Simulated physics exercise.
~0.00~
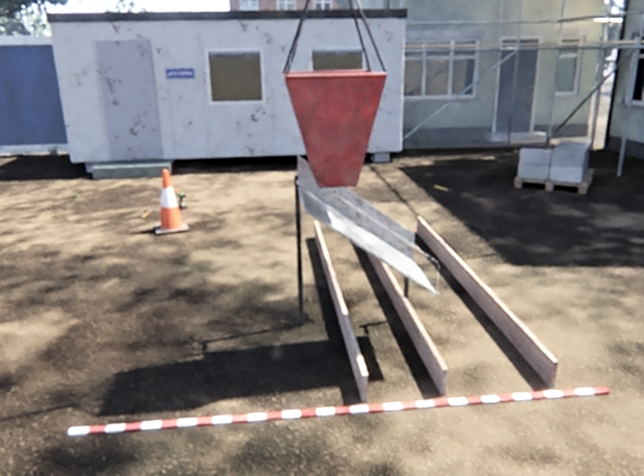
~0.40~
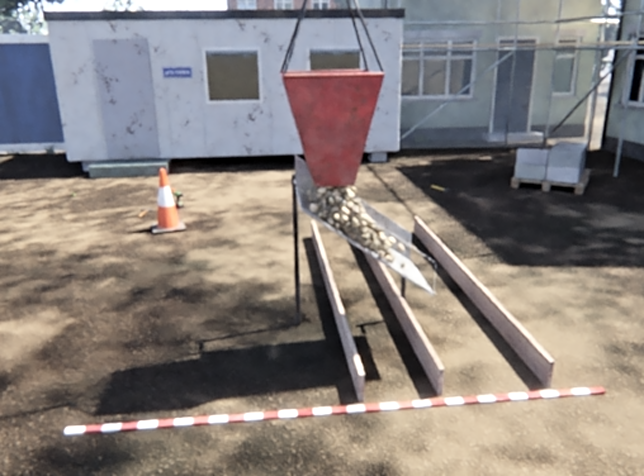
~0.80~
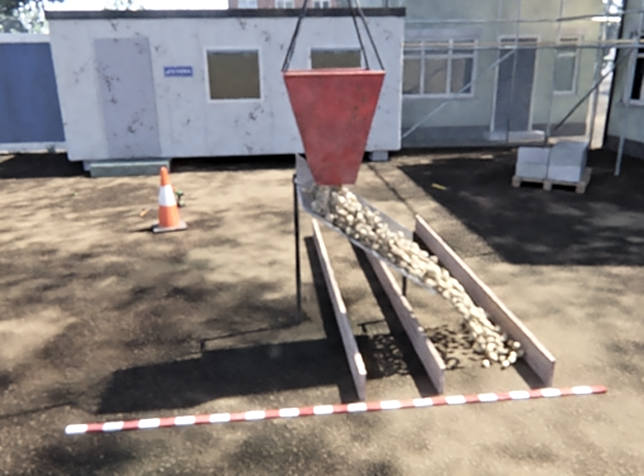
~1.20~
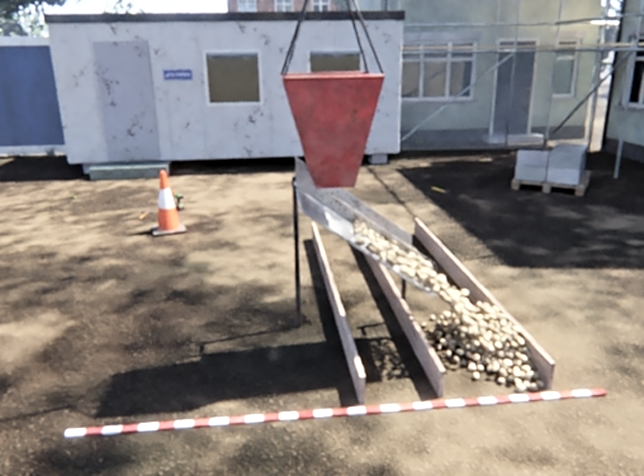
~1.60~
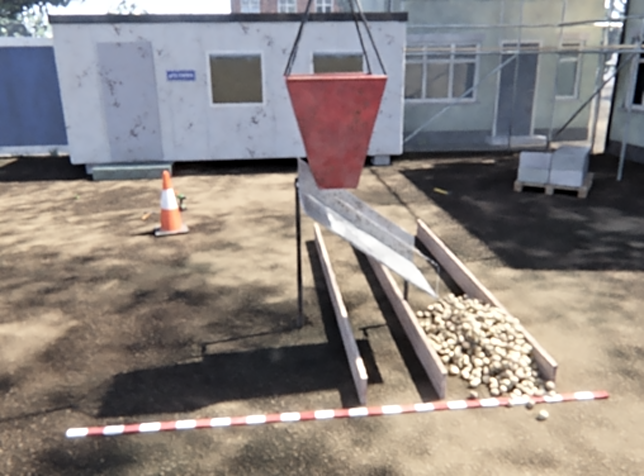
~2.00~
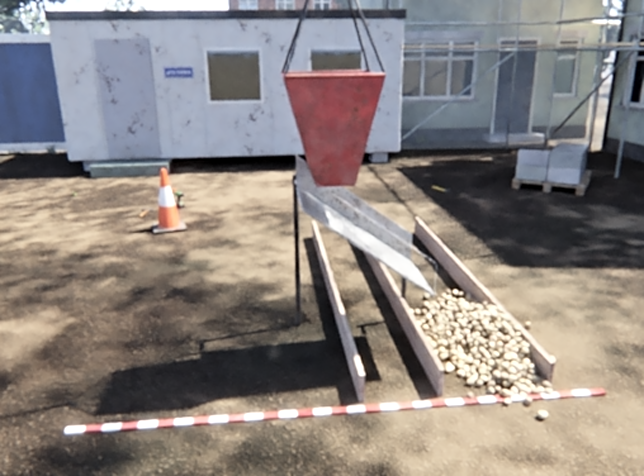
A red skip hung still above a fixed sloping metal chute as pale round stones poured from its bottom, slid down to the right and piled up between the planks of the right bay, leaving the left bay empty.
